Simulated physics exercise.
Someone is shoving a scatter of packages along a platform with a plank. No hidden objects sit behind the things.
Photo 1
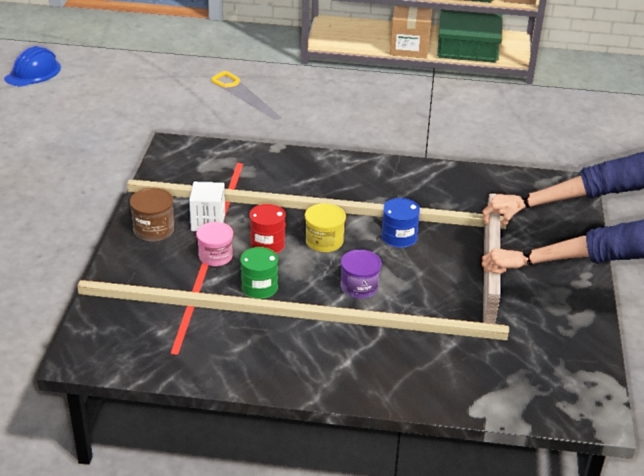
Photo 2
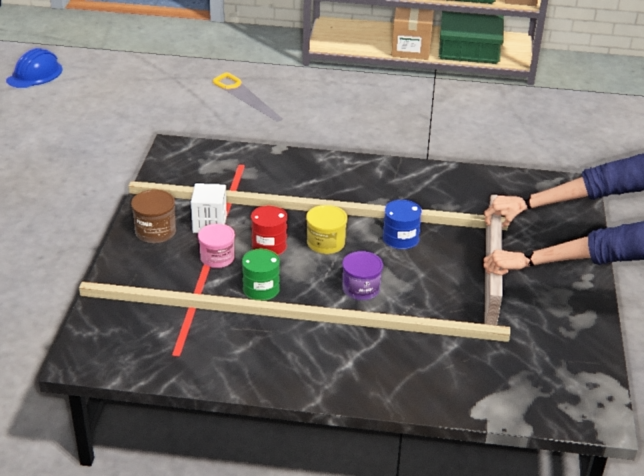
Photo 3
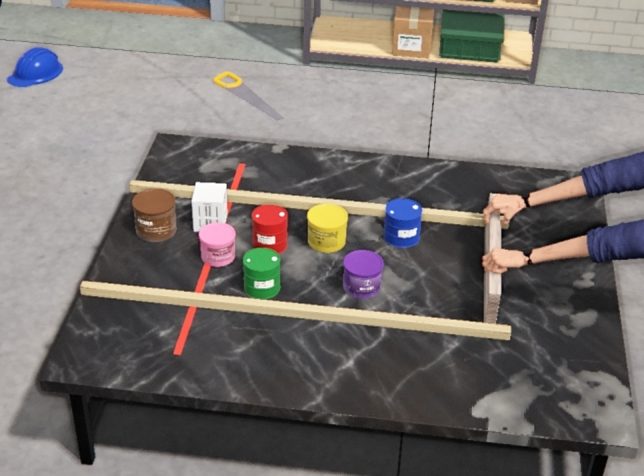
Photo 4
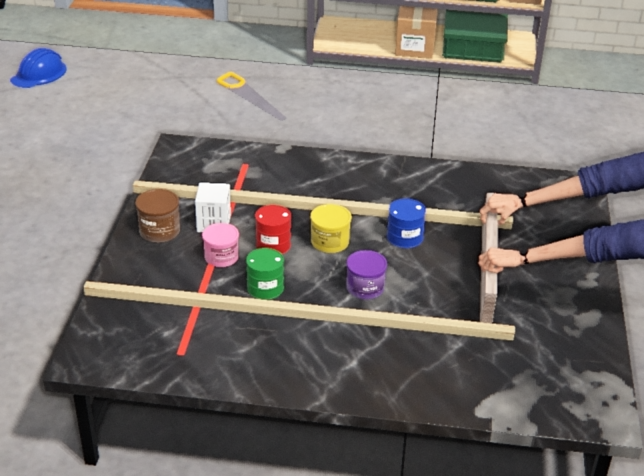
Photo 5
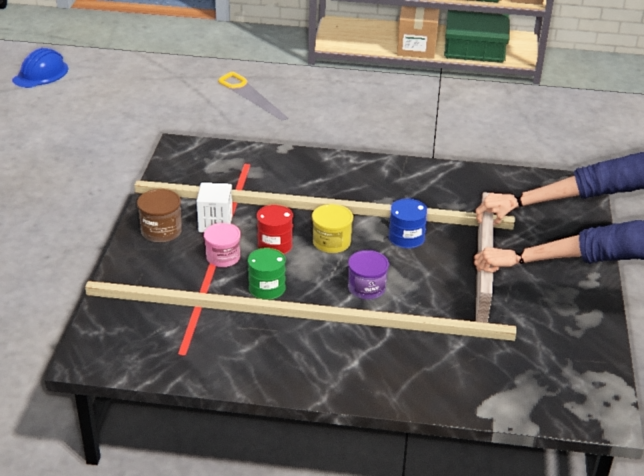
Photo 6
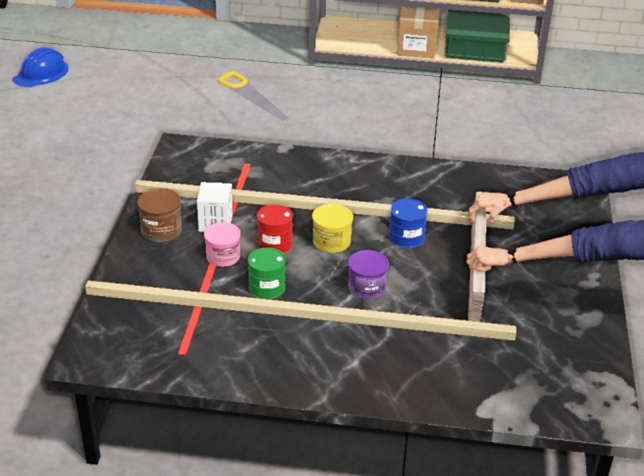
On a dark marble-patterned table in a workshop, two hands gripped a short plank at the right and nudged it slightly left between wooden rails, while the colourful cans and white box sat still.
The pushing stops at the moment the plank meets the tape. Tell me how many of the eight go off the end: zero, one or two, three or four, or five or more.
I expect none of them to drop off the edge.
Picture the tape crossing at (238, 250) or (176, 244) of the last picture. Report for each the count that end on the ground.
It comes to 0, then 1.
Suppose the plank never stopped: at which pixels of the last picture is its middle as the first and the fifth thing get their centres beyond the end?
Around (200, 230); afterwards around (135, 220).
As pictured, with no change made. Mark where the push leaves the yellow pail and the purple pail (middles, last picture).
The yellow pail ends at (204, 220) and the purple pail at (194, 251).
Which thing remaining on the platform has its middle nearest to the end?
The brown pail finishes nearest.
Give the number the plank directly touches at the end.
4 of them.
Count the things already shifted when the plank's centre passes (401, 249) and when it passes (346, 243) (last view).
By the first moment it's 1, by the second it's 4.
Soon after, none off yet; brown pail at rest near (160, 215); white crate at rest near (215, 208); pink pail at rest near (223, 245).
Then, none off yet; brown pail at rest near (160, 215); white crate at rest near (215, 207); pink pail moved about its own width near (195, 250).
At rest, the number that fall off is zero.
